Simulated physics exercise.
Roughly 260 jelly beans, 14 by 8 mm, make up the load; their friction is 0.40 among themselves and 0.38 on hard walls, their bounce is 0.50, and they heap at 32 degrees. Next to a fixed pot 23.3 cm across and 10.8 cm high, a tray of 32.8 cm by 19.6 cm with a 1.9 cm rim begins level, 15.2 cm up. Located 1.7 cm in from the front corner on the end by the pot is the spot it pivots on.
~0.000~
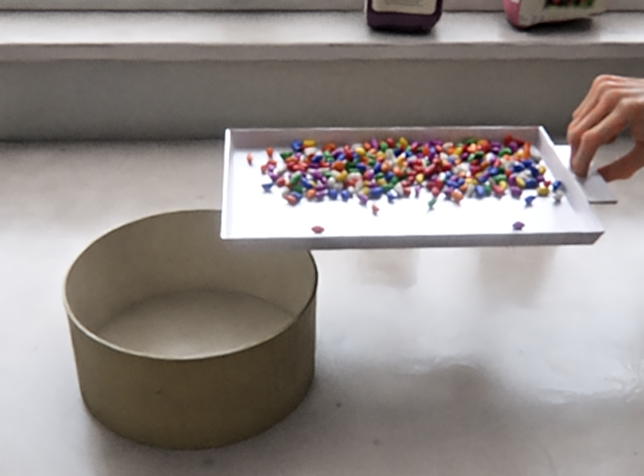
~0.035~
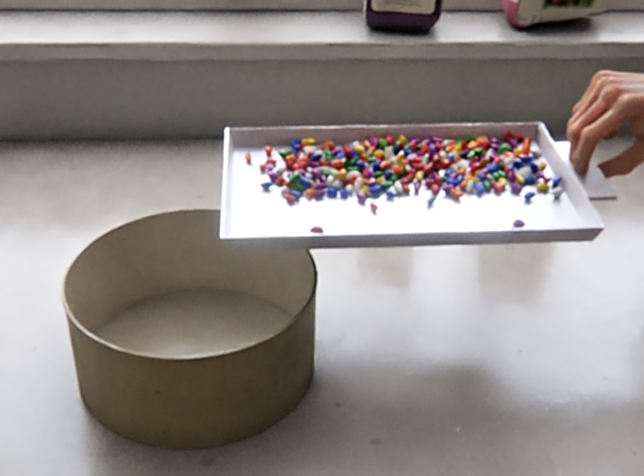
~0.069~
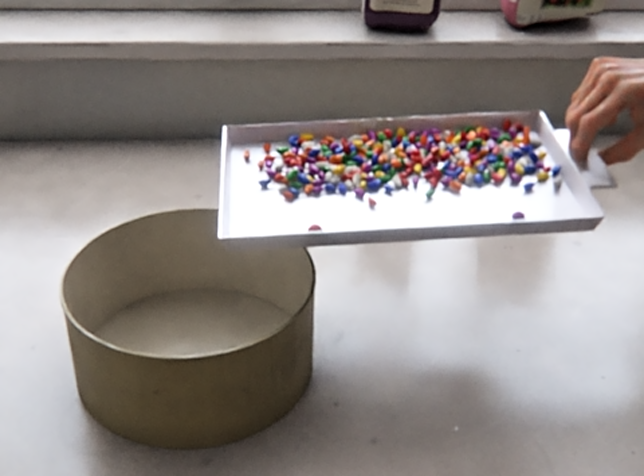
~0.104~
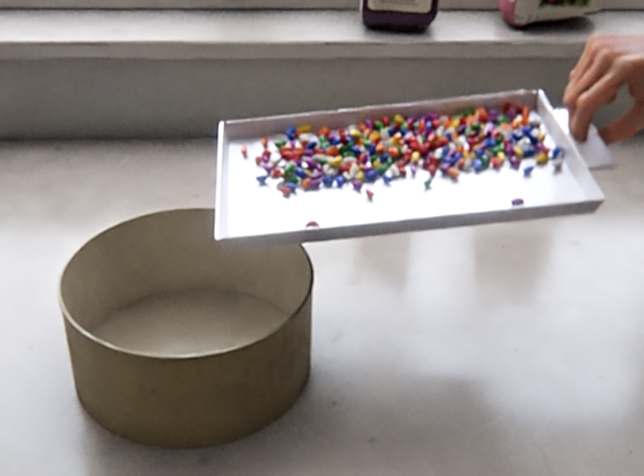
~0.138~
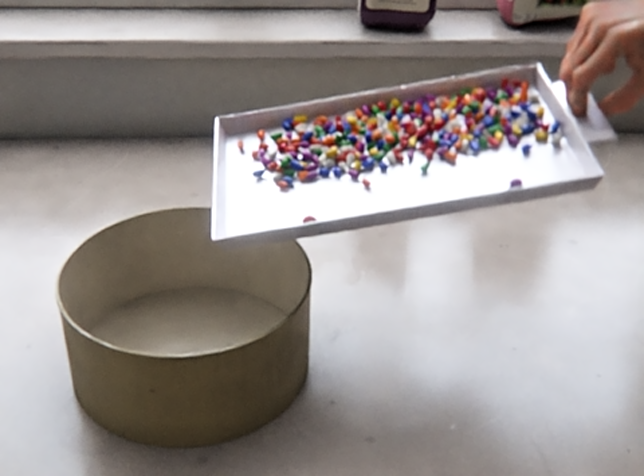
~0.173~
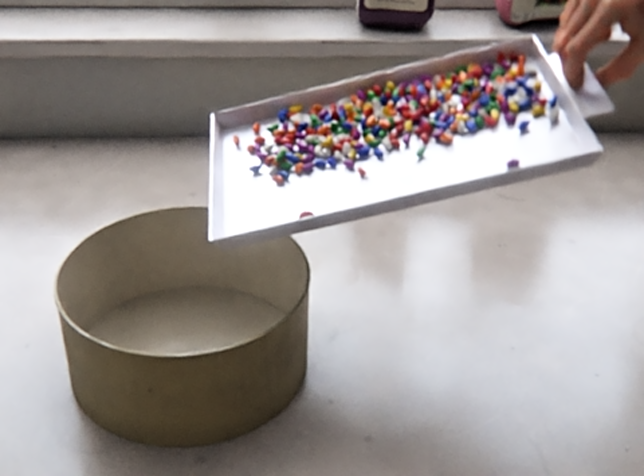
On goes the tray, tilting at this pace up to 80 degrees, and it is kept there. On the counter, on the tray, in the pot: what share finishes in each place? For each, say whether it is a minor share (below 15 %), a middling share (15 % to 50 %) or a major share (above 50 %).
I expect this. Counter - a minor share. Tray - a minor share. Pot - a major share.
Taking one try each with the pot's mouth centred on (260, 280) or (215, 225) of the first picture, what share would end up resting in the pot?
Estimates: 70 in a hundred and 50 in a hundred.
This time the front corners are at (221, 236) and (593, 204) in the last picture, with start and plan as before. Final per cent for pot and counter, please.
Pot 60 % / counter 35 %.
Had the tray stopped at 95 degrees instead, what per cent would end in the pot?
That comes out at some 100 per cent.
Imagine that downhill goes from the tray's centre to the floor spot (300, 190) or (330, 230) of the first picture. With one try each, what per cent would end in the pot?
40 and 90 %.
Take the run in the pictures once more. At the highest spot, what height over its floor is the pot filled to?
Roughly 3.0 cm.
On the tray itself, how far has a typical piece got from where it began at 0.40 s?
It has moved some 2 cm from its start.
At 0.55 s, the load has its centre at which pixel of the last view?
Somewhere about (219, 148) in the last view.
After 0.40 s, tilt 48 degrees; the tray holds 100 %, the pot 0 %.
After 0.55 s, tilt 70 degrees; the tray holds 95 %, the pot 0 %.
After 0.83 s, tilt 80 degrees; the tray holds 5 %, the pot 90 %.
At rest (1.9 s), counter 0 %, tray 0 %, pot 95 %.
